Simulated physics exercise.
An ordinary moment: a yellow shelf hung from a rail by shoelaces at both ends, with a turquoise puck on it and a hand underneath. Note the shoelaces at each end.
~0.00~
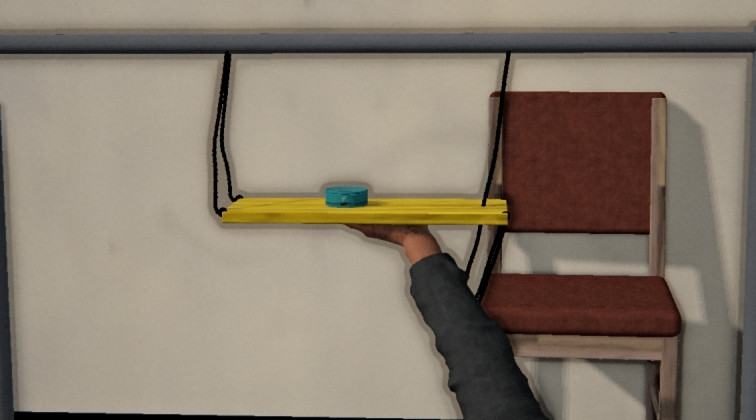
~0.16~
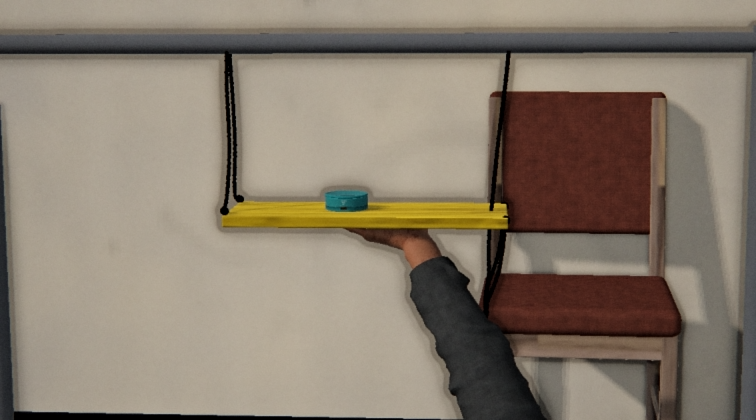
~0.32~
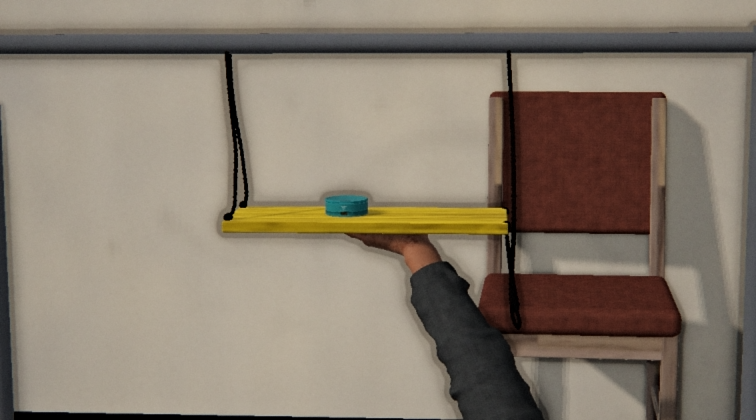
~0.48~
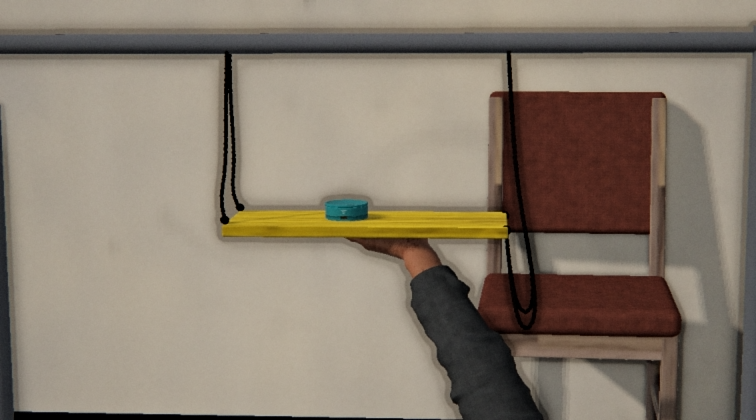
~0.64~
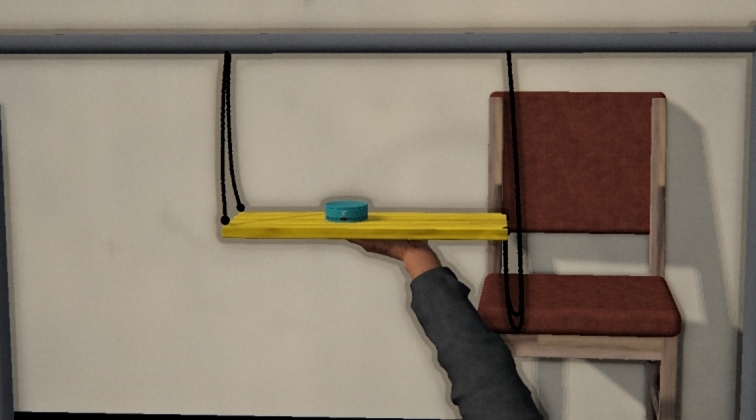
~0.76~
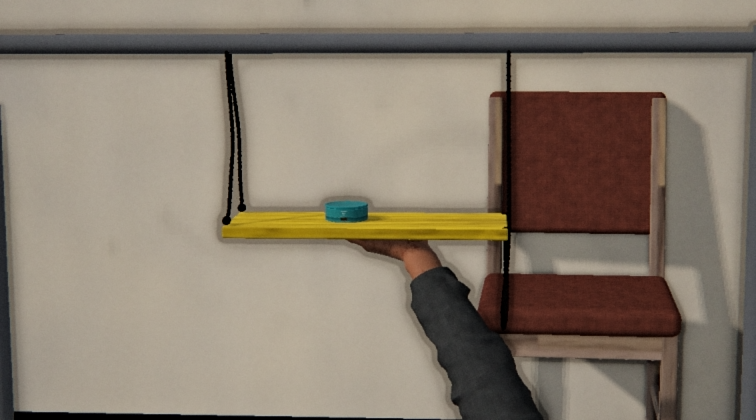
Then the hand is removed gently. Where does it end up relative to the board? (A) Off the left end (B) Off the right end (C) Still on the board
Off the right end.
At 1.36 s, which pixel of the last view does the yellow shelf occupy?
(302, 310).
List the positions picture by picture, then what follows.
Turquoise puck (347, 197); yellow shelf (364, 219), in the first picture.
Turquoise puck (347, 201), in the second picture.
Turquoise puck (347, 207), in the third picture.
Turquoise puck (347, 210); yellow shelf (364, 232), in the fourth picture.
Turquoise puck (347, 212), in the fifth picture.
Turquoise puck (347, 212); yellow shelf (364, 234); left shoelaces almost straight; right shoelaces slack, hanging in a loop, in the sixth picture.
After 1.36 s, board tipped 42° down to the right; puck falling.
After 1.98 s, board tipped 49° down to the right; puck on the floor.
At rest, board tipped 47° down to the right; puck on the floor. The turquoise puck tumbles from the right end.
